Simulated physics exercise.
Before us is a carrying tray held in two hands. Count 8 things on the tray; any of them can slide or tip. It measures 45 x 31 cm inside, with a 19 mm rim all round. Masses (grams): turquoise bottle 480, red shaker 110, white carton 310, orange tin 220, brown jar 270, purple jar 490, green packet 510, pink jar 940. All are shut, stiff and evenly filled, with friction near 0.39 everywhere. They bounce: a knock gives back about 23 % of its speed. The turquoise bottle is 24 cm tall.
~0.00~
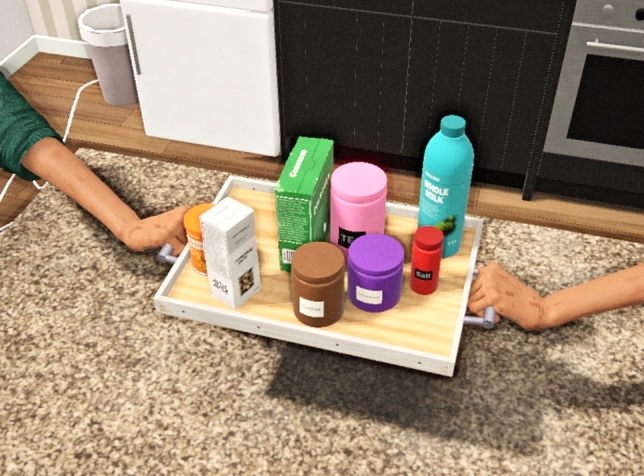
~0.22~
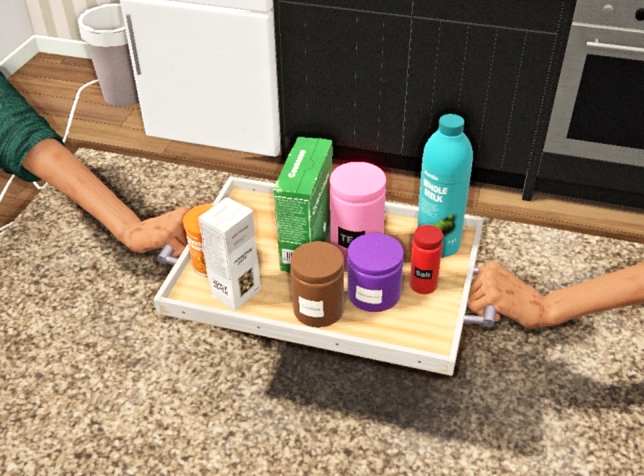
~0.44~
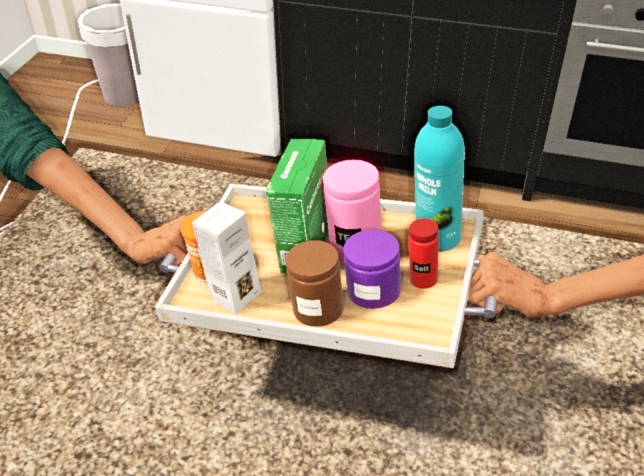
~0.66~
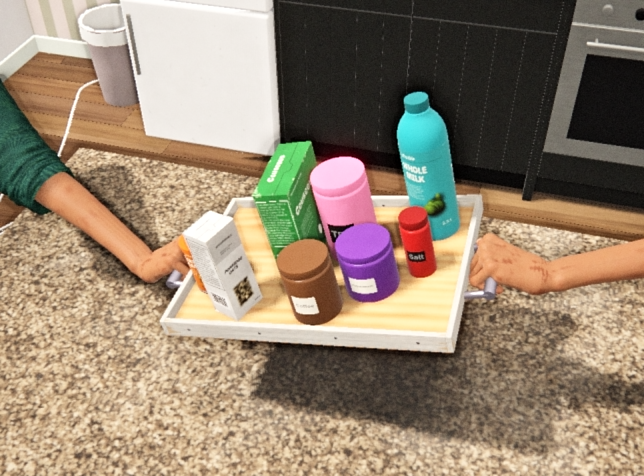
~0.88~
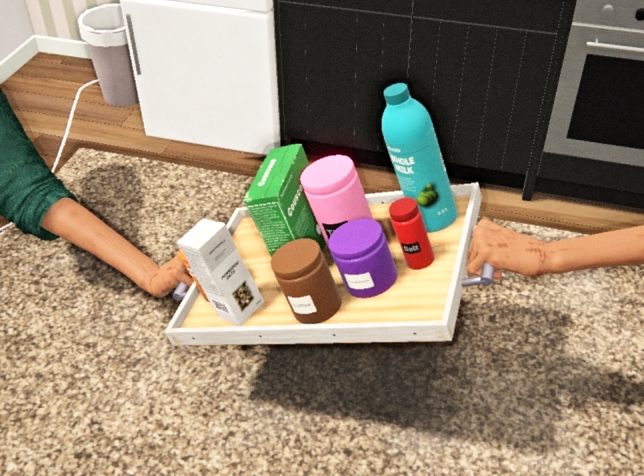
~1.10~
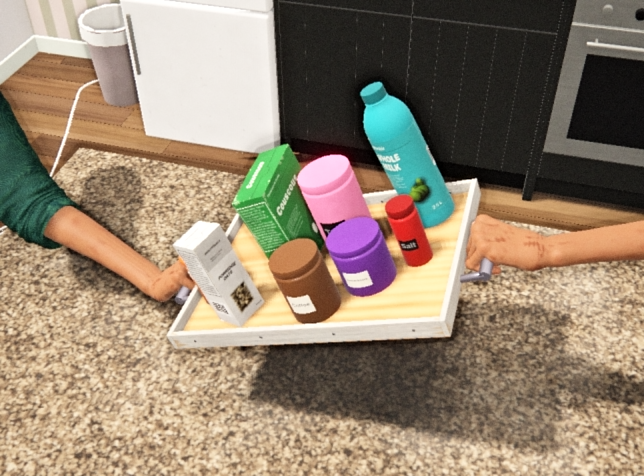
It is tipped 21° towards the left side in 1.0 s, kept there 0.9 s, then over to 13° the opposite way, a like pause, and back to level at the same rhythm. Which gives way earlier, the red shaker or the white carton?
It is the latter, the white carton.
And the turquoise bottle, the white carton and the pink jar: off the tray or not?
The turquoise bottle finishes off the tray; the white carton ends off the tray; the pink jar finishes off the tray.
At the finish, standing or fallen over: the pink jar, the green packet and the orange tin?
The pink jar tips over; the green packet falls over; the orange tin is still upright.
By 1.80 s, tray at 21°, left edge down; turquoise bottle and green packet now off the tray; white carton rocked 35° off its seat near (190, 279); pink jar 14 cm from its spot.
By 2.40 s, tray at 10°, left edge down; white carton and pink jar now off the tray.
By 2.90 s, tray at 12°, right edge down.
When it is over (5.3 s), off the tray, turquoise bottle, white carton, green packet and pink jar; the other 4 within 5 cm of the start. End places, in pixels of the last picture, red shaker near (424, 260), white carton near (71, 412). Red shaker was never lost; white carton went at 1.82 s.
